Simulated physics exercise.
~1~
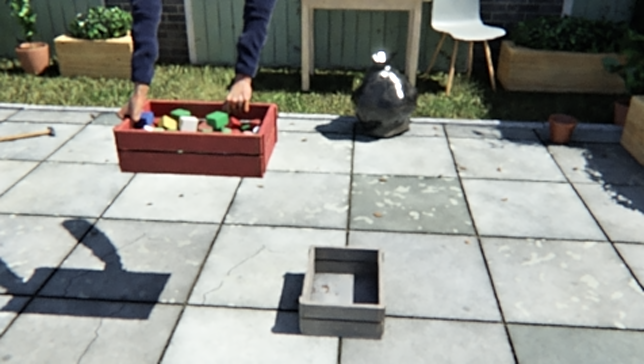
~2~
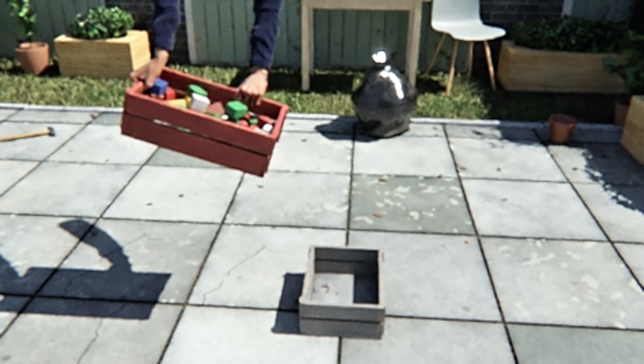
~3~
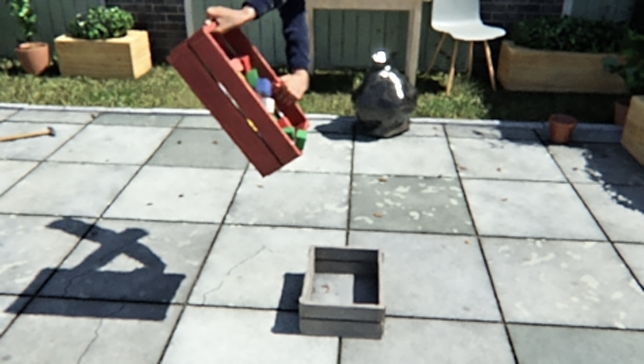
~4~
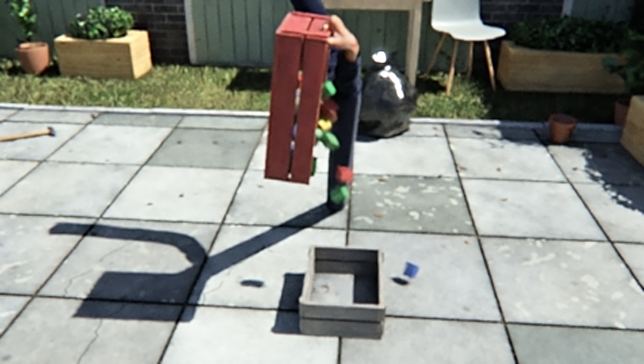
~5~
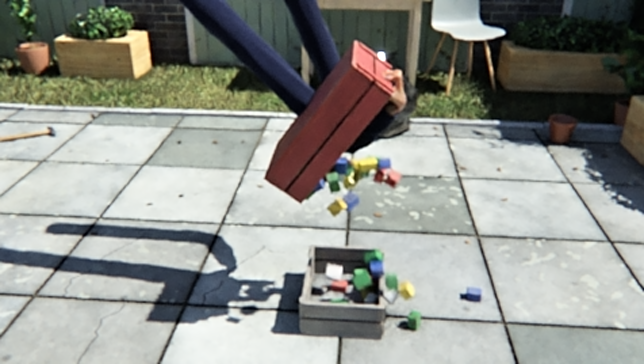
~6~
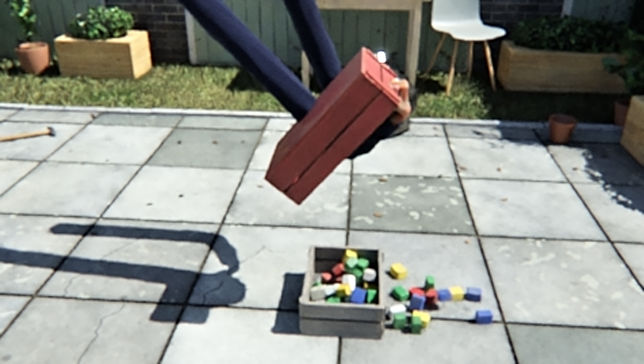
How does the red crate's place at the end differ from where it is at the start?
At the start the red crate is upright towards the left of the patio, away from the grey basket. By the end it has moved right and hangs steeply tipped in the air above the basket.
